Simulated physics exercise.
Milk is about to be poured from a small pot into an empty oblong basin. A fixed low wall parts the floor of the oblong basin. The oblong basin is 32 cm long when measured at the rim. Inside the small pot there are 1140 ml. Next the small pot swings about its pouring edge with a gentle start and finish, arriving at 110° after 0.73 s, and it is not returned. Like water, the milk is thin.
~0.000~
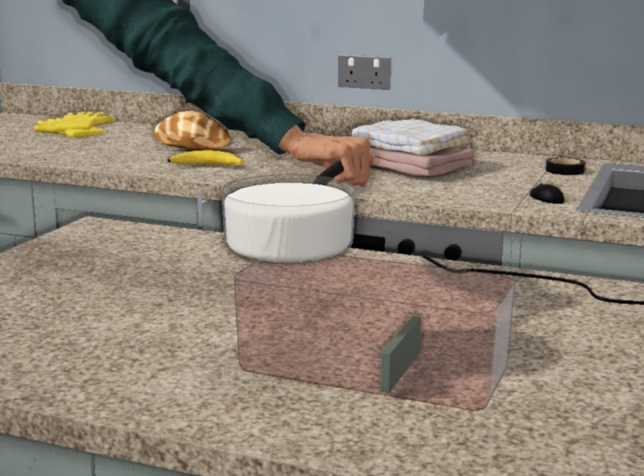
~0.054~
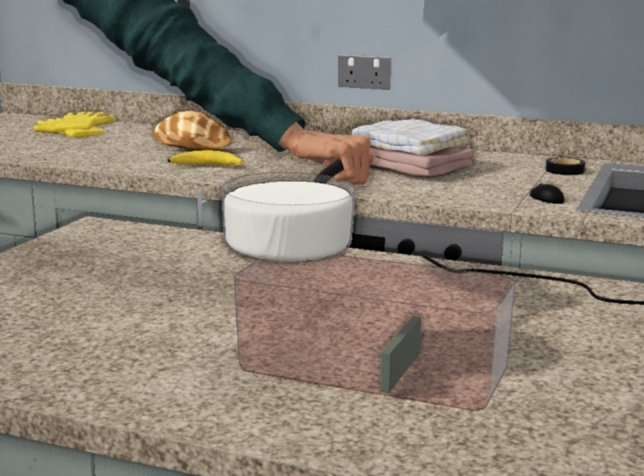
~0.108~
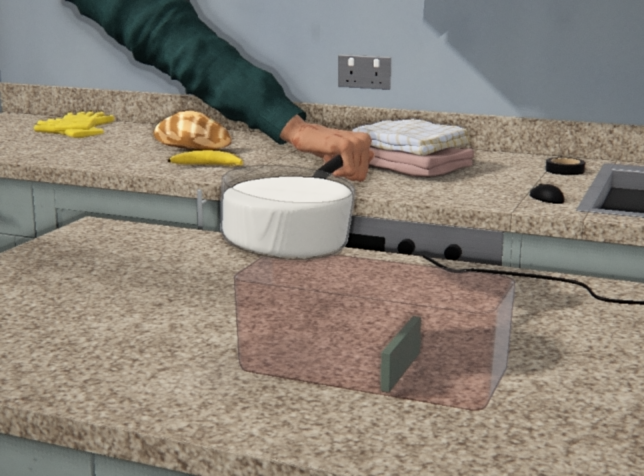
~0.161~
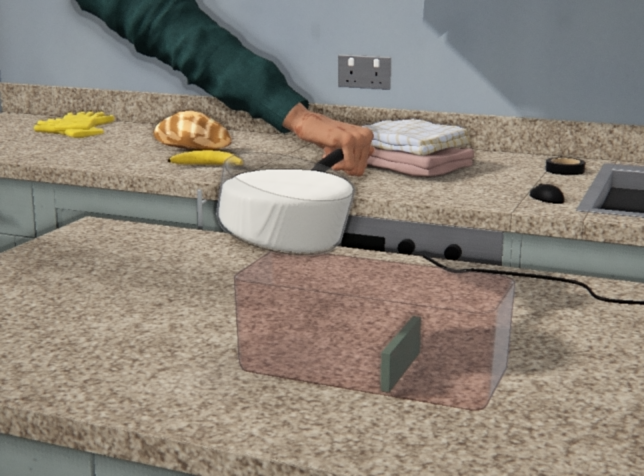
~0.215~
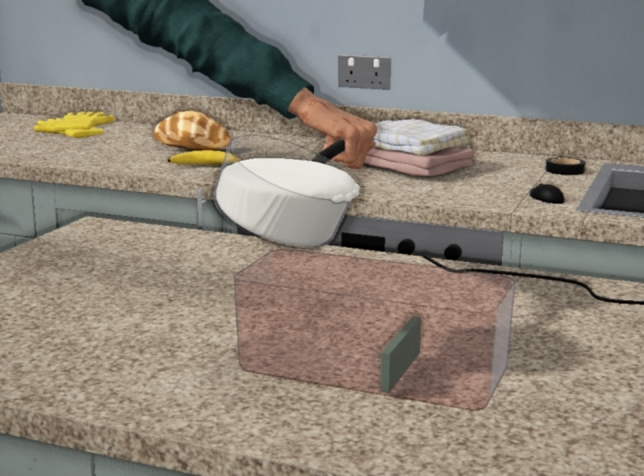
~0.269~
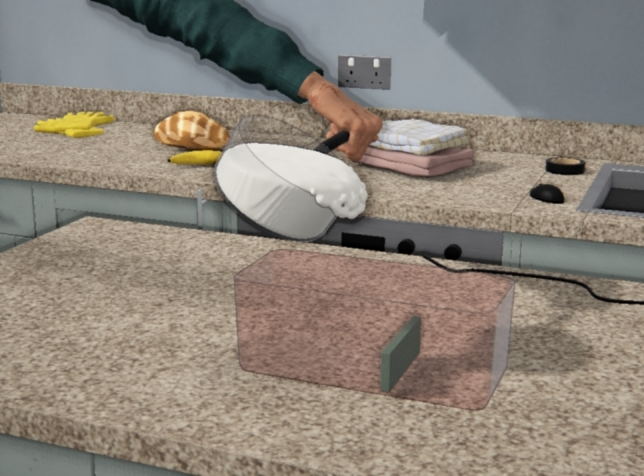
In a kitchen, a hand gradually tilts a small white pot of milk to the right.
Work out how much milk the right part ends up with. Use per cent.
I would put it at 61 per cent.
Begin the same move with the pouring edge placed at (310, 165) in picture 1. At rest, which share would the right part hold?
It would then come to around 50 percent.
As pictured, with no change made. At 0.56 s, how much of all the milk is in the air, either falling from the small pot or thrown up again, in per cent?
Share: Roughly 52 per cent.
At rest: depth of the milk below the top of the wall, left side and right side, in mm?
Near 38 mm for the left and near 4 mm for the right.
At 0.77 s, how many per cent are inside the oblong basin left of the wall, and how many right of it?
I'd say some 9 in a hundred on the left and 72 on the right.
After 0.56 s the tilt is 95° and 27 per cent is still to pour, 3 is left of the wall and 17 right of it.
After 0.77 s the tilt is 110° and 2 per cent is still to pour, 9 is left of the wall and 72 right of it.
After 0.99 s the tilt is 110° and 0 per cent is still to pour, 17 is left of the wall and 71 right of it.
After 1.23 s the tilt is 110° and 0 per cent is still to pour, 27 is left of the wall and 62 right of it.
In the end 29 per cent lies left of the wall, 61 right of it and 10 outside.
